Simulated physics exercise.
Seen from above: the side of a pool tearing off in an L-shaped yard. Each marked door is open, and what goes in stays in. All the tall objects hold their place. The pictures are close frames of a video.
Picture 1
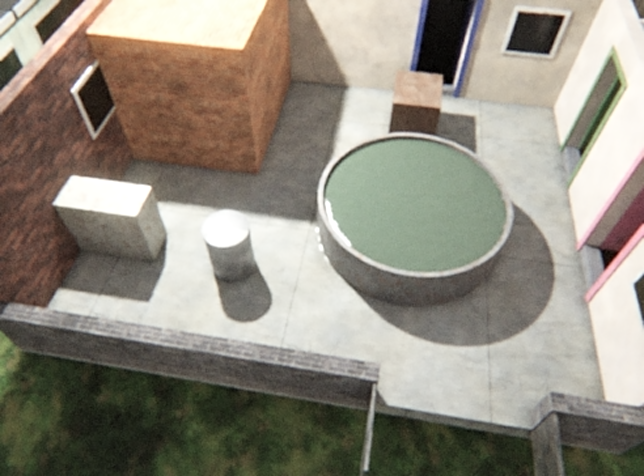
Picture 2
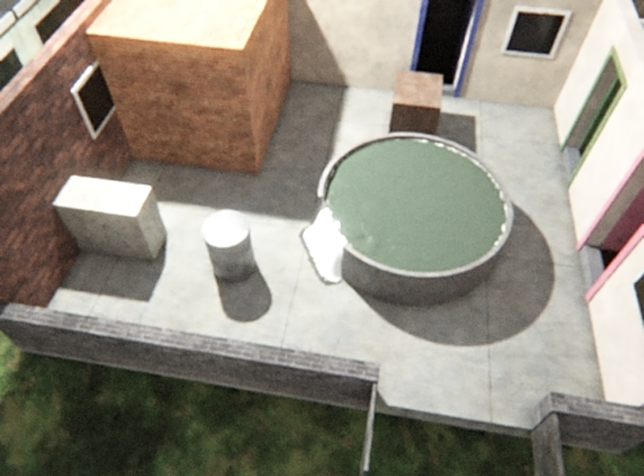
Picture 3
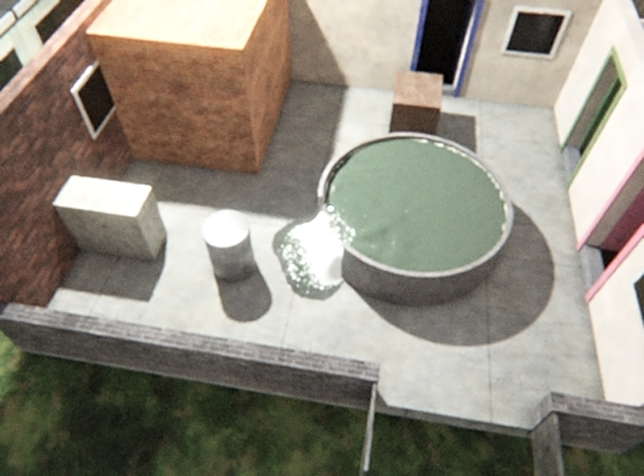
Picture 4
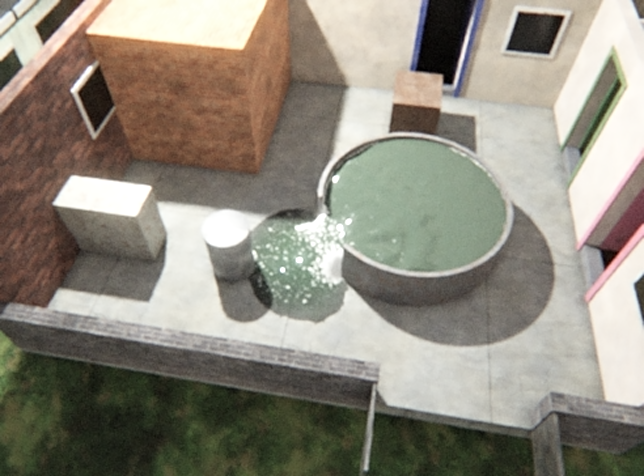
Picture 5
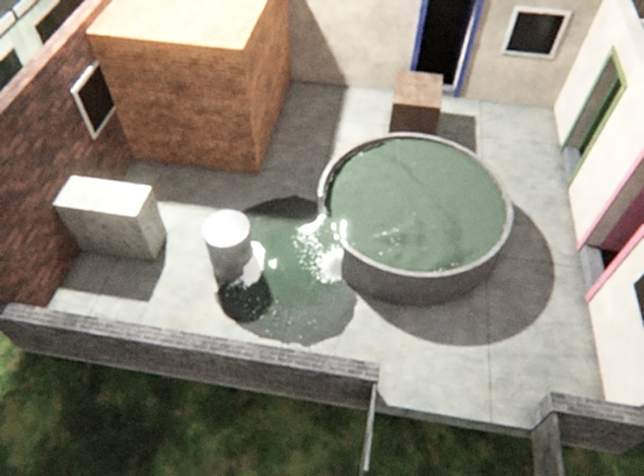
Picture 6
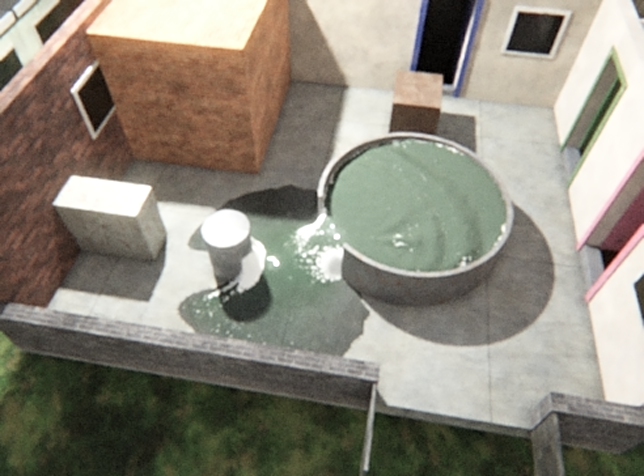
Round tank of green water splitting open on its left side, water pouring across a walled yard and spreading around a white cylinder.
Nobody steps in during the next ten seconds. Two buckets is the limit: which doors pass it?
In the end: The pink door holds within the limit; the blue door holds within the limit; the green door holds within the limit.
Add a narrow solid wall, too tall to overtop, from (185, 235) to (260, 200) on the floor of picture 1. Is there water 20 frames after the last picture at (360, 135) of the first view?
Verdict: Covered.
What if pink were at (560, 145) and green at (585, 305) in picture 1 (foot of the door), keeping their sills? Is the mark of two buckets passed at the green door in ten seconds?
Then: The green one is under.
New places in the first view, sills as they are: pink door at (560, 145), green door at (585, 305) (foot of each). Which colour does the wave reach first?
It is the one in green.
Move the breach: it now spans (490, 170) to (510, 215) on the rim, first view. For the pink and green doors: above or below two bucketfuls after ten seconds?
Then: The pink one is over, the green one lets more in.
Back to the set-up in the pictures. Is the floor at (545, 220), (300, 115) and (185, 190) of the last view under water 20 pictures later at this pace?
As listed: Dry, not flooded, under water.
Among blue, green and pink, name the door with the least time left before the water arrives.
It is the door marked pink.
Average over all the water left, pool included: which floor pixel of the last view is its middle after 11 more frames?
Around (345, 245).
A moment on, water covers 25 % of the floor; the pink door not reached, the blue door not reached, the green door not reached.
Next, water covers 30 % of the floor; the pink door not reached, the blue door not reached, the green door not reached.
Then, water covers 45 % of the floor; the pink door not reached, the blue door not reached, the green door not reached.
Later, water covers 60 % of the floor; the pink door wet at the sill, nothing in, the blue door not reached, the green door not reached.
In the end, water covers 95 % of the floor; the pink door wet at the sill, nothing in, the blue door wet at the sill, nothing in, the green door wet at the sill, nothing in.
